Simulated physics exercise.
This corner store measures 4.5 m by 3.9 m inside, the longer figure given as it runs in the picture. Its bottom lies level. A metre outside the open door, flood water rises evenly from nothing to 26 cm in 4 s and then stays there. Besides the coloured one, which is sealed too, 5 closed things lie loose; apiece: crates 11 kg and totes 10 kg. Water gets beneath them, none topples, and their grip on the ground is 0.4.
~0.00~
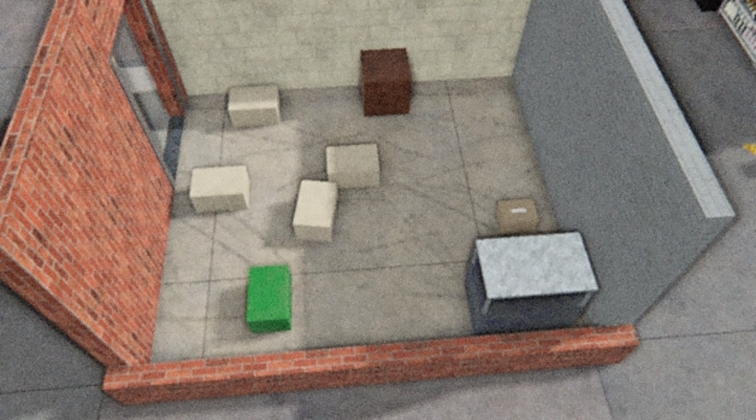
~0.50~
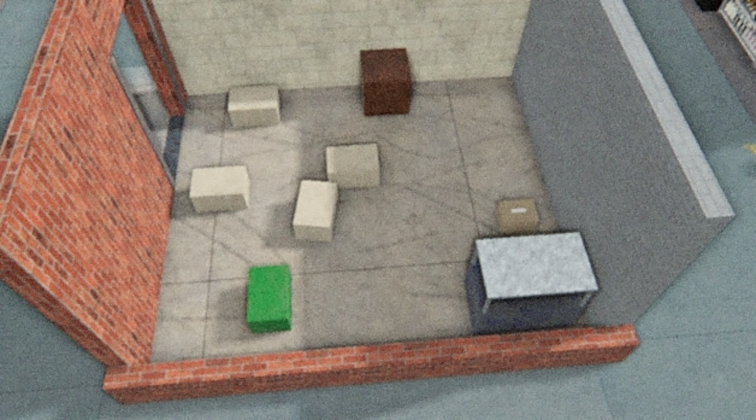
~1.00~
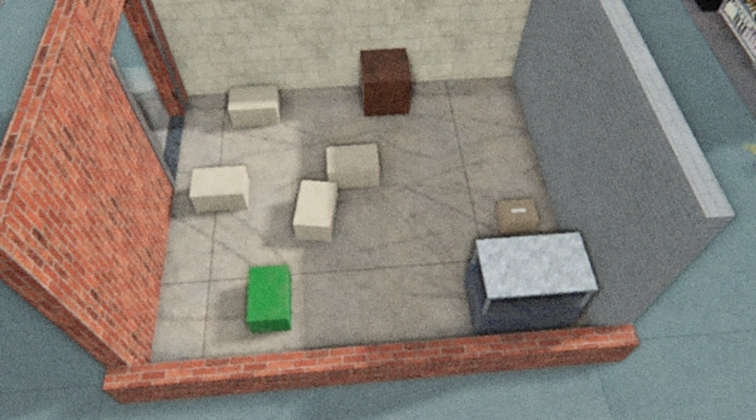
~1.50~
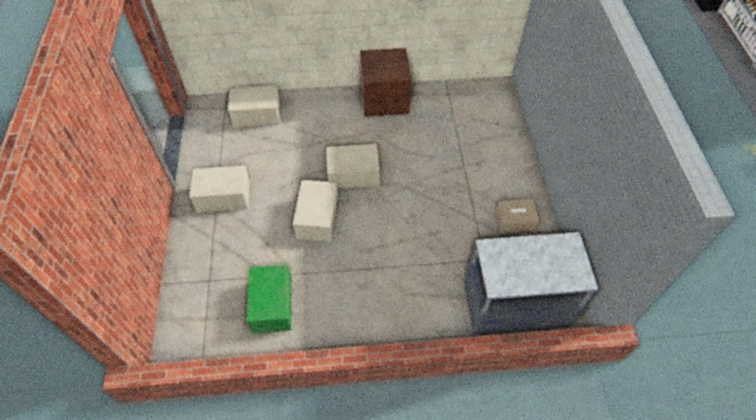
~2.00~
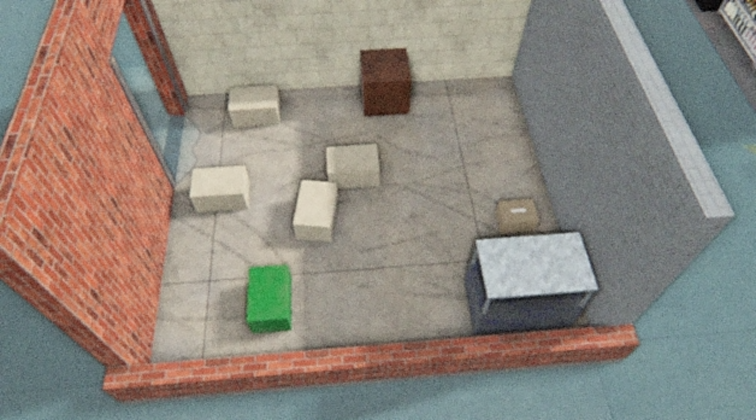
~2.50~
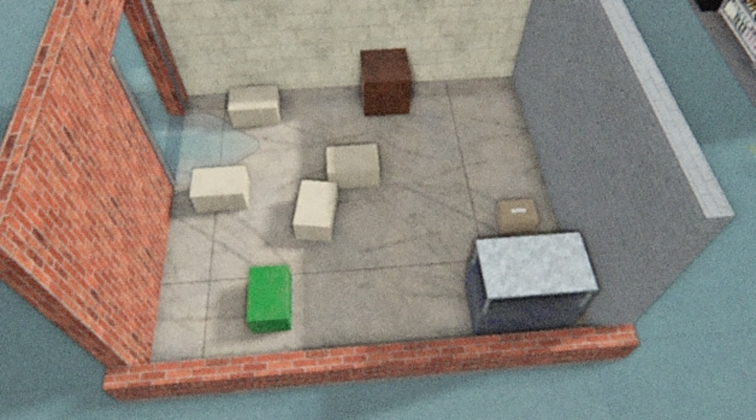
Water spreads over the ground outside a small walled room, then enters through the open doorway at left and covers a small patch of floor near the pale boxes, while the green crate and other objects stay still.
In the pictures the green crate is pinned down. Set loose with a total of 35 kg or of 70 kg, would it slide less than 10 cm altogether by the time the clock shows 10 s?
Verdict: The lower weight is enough.
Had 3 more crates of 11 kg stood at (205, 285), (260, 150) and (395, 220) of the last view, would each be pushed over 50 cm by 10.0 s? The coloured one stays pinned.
In that order: Short of it, past it, past it.
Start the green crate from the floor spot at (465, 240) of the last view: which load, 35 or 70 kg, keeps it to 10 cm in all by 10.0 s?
It takes the larger.
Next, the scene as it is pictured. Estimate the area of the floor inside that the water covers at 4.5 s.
Some 6.5 m2.
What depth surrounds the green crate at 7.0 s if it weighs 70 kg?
Roughly 1 cm.
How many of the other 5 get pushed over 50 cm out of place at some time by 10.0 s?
4 of them.
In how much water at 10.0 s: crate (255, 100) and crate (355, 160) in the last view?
About 17 and 18 cm.
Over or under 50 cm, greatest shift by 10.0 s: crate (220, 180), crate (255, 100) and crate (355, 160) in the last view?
In that order: Less, more, over.
After 3.5 s the green crate would be 0 cm from its start with 35 kg and 0 cm from its start with 70 kg; 0 cm of water round it then.
After 4.5 s the green crate would be 0 cm from its start with 35 kg and 0 cm from its start with 70 kg; 0 cm of water round it then.
After 7.0 s the green crate would be 0 cm from its start with 35 kg and 0 cm from its start with 70 kg; 1 cm of water round it then.
After 10.0 s the green crate would be 0 cm from its start with 35 kg and 0 cm from its start with 70 kg; 5 cm of water round it then.
